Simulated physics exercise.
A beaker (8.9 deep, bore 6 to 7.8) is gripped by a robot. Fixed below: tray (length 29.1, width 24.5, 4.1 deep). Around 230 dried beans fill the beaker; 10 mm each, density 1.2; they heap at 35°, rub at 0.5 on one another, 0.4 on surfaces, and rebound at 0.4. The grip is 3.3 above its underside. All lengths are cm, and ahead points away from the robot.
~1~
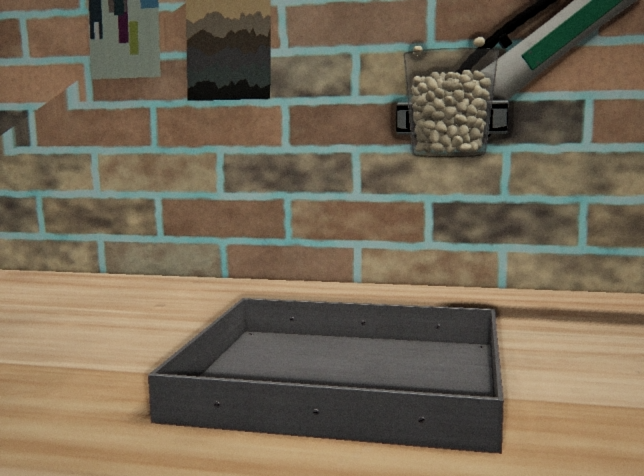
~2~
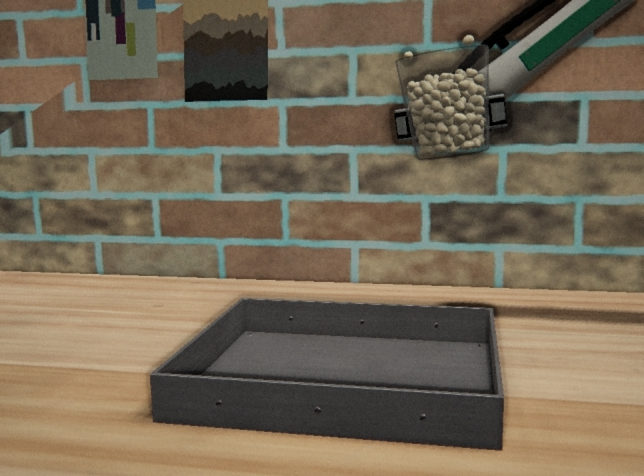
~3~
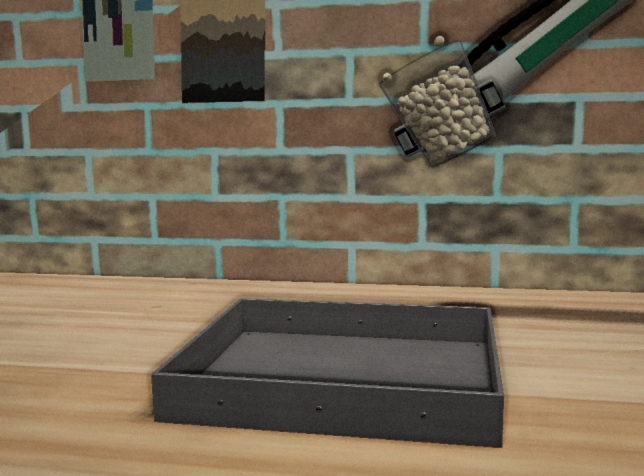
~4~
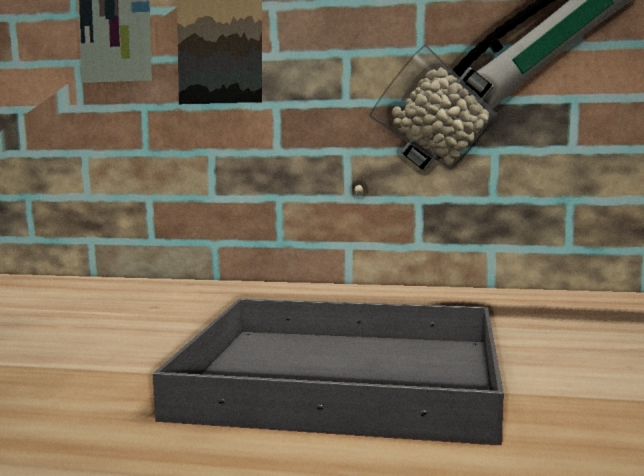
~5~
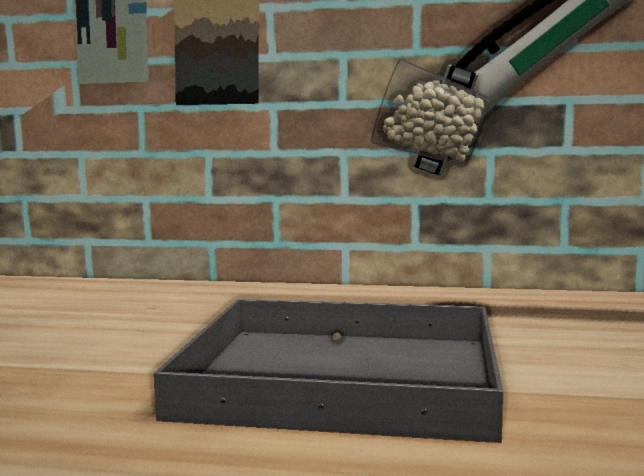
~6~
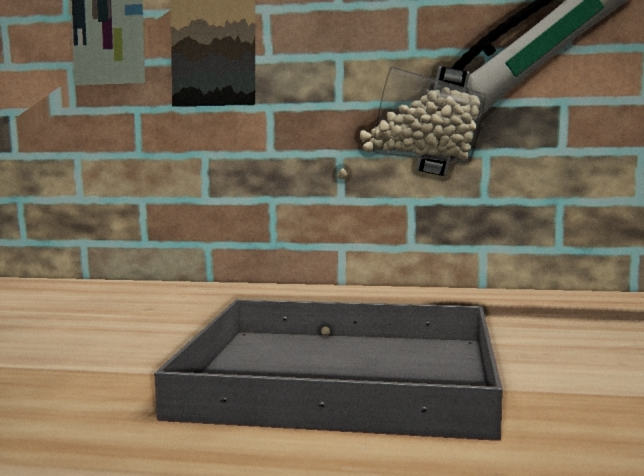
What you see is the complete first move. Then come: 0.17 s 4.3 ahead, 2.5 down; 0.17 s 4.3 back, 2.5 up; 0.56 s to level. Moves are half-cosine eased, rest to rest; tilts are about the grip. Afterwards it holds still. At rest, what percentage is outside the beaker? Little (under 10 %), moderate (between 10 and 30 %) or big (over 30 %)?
Answer: Moderate; between 10 and 30 % of the dried beans finish outside the beaker.
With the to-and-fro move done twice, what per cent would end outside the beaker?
In that case some 30 per cent.
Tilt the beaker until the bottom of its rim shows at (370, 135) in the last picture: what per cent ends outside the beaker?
About 5 per cent.
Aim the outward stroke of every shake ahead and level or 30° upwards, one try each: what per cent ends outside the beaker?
About 35 and 40 per cent.
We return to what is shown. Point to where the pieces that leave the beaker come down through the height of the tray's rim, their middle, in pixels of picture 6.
Around (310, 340).
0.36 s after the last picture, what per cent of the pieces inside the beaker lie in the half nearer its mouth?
Roughly 45 per cent.
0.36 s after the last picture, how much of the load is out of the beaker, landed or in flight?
About 15 per cent by then.
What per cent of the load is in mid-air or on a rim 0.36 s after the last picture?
About 9 per cent.
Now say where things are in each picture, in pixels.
The first frame shows beaker middle at (450, 106), level; upper third of the load around (449, 88), from x 415 to 485, top at y 40; 234 in the beaker.
The second frame shows beaker middle at (447, 106), tilted 7° forward; upper third of the load around (448, 89), from x 410 to 480, top at y 40.
The third frame shows beaker middle at (442, 109), tilted 27° forward; upper third of the load around (443, 93), from x 385 to 485, top at y 40.
The fourth frame shows beaker middle at (437, 113), tilted 51° forward; upper third of the load around (438, 98), from x 360 to 485, top at y 75; 233 in the beaker, 1 in flight or on a rim.
The fifth frame shows beaker middle at (433, 117), tilted 71° forward; upper third of the load around (439, 103), from x 335 to 480, top at y 85; 233 in the beaker, 1 in the tray.
The sixth frame shows beaker middle at (431, 120), tilted 78° forward; upper third of the load around (444, 110), from x 325 to 475, top at y 90; 232 in the beaker, 1 in the tray, 1 in flight or on a rim.
Then, 0.36 s after the last picture, tilted 78° forward, highest piece 28 above the table; 198 in the beaker, 16 in the tray, 20 in flight or on a rim.
Then, 0.72 s after the last picture, tilted 18° forward, highest piece 30 above the table; 196 in the beaker, 38 in the tray.
Then, 1.10 s after the last picture, level, highest piece 30 above the table; 196 in the beaker, 38 in the tray.
Then, 2.15 s after the last picture, level, highest piece 30 above the table; 196 in the beaker, 38 in the tray.
Final count, 196 in the beaker, 38 in the tray. That is 16 % outside the beaker.
